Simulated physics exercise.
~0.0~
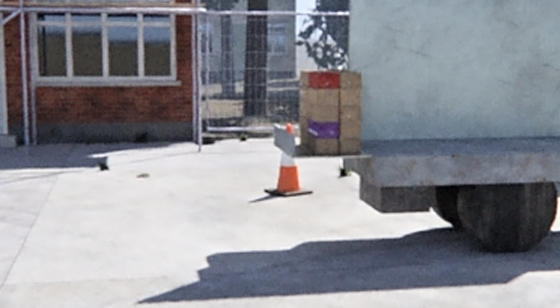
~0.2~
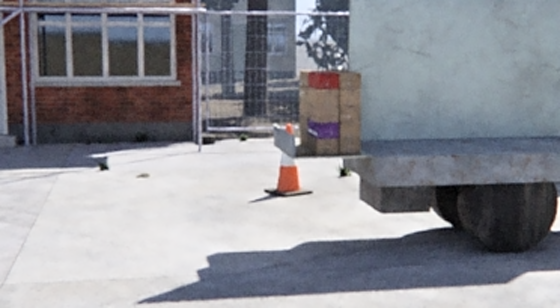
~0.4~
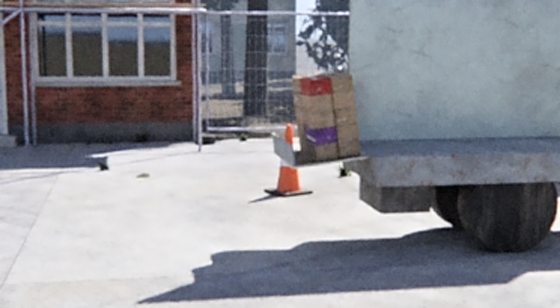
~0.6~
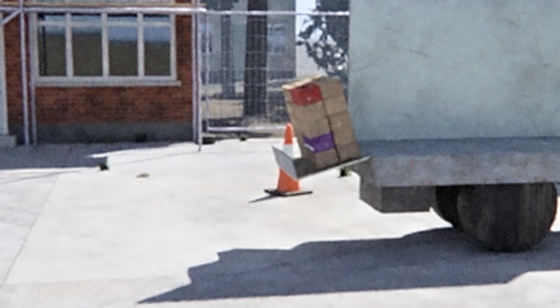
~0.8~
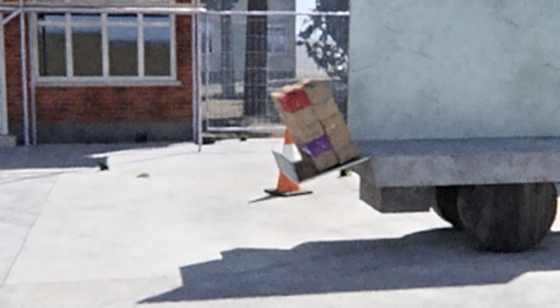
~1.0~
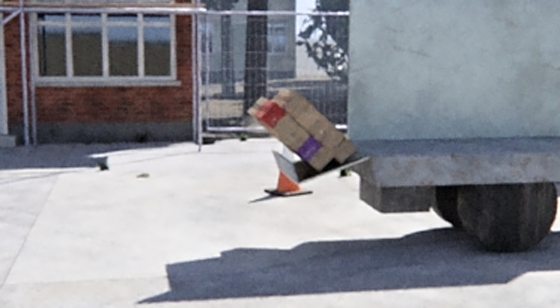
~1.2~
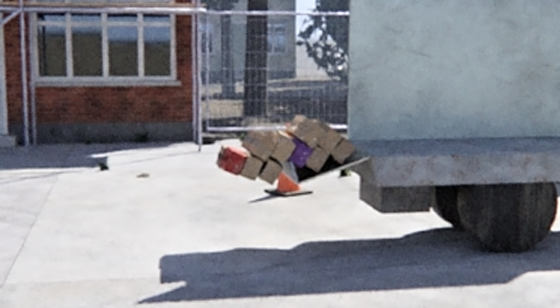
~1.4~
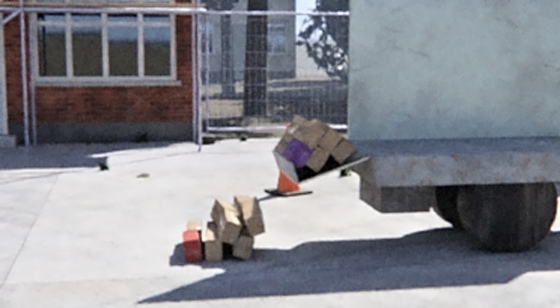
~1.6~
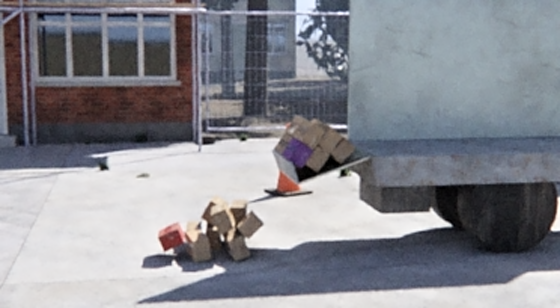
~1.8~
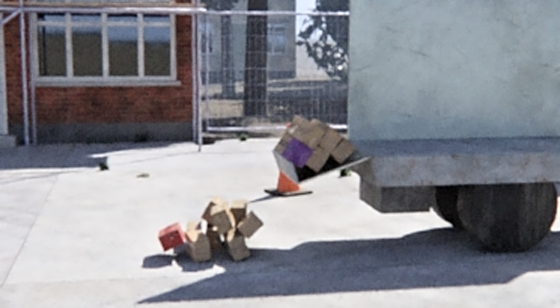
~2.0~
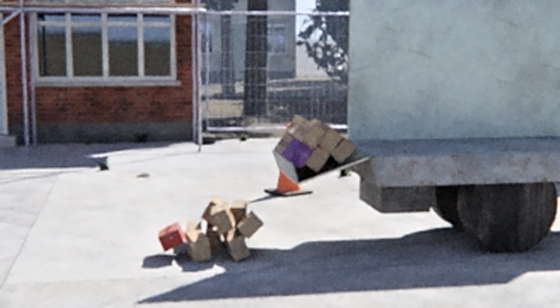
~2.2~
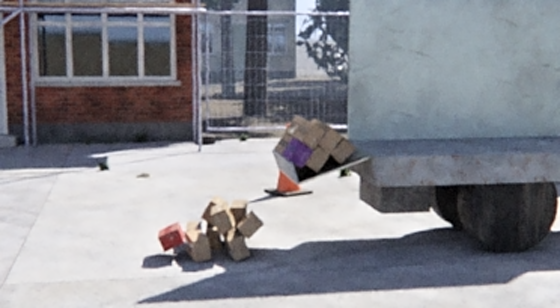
In a sunlit concrete yard in front of a brick building and a wire fence, a tall stack of brown boxes, with red and purple ones among them, stands at the back of a parked lorry beside an orange cone. The platform beneath the stack tilts down to the left, and the boxes lean with it. The stack tips further and topples over the low edge, the red box leading. Several boxes drop to the ground and tumble into a loose heap. At the end that heap lies still, while the purple box and others rest slumped on the sloping platform.
